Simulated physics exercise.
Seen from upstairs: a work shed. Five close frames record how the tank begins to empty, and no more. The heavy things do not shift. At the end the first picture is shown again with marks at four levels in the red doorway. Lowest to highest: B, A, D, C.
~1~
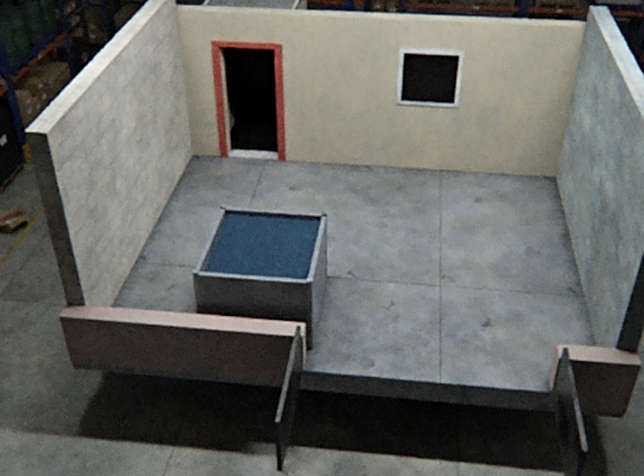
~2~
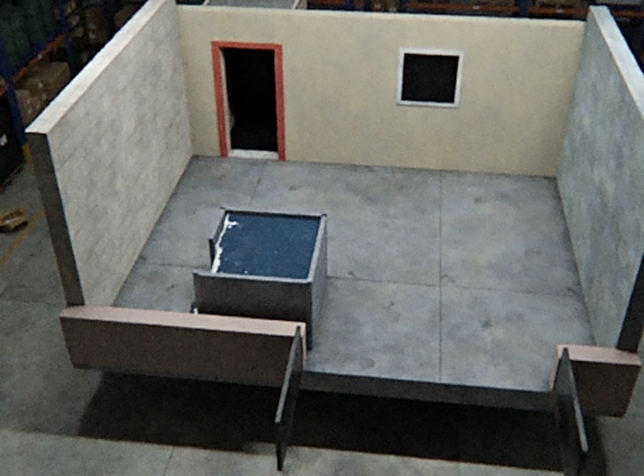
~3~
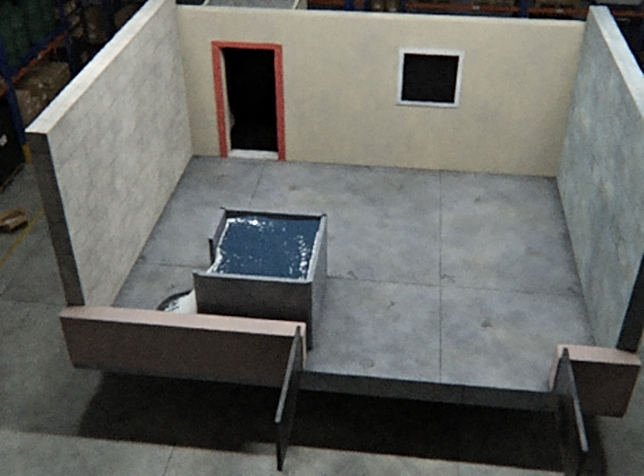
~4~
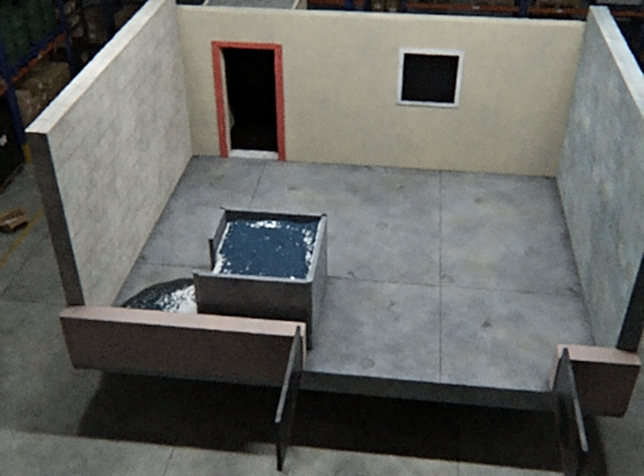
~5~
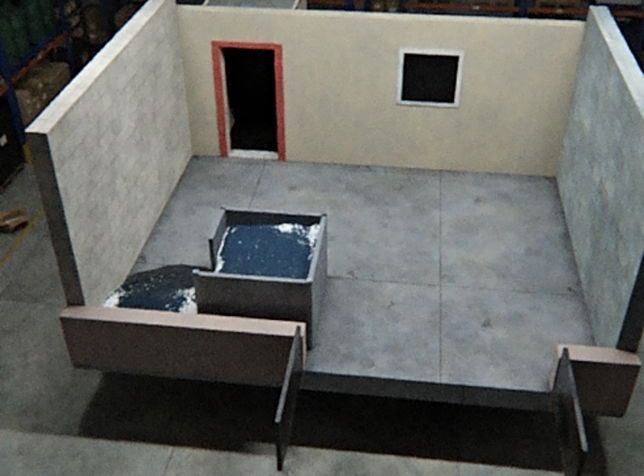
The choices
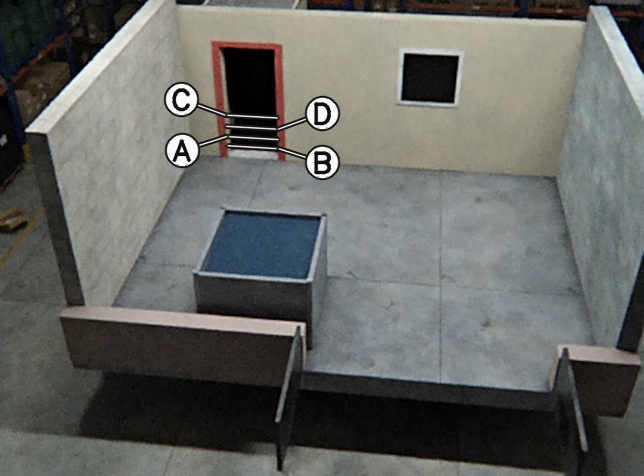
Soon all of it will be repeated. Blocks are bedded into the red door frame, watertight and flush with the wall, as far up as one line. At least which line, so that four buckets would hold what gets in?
It is B.
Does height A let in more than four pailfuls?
No, that is safe.
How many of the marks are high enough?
All four.
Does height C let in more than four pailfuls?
No, not at all.
On the marked copy, A at (252, 138); B at (253, 147); C at (251, 116); D at (251, 127); from the bottom up B, A, D, C.
Choosing A, nothing gets over.
Choosing B, a bucket or two gets in.
Choosing C, nothing gets over.
Choosing D, nothing gets over.
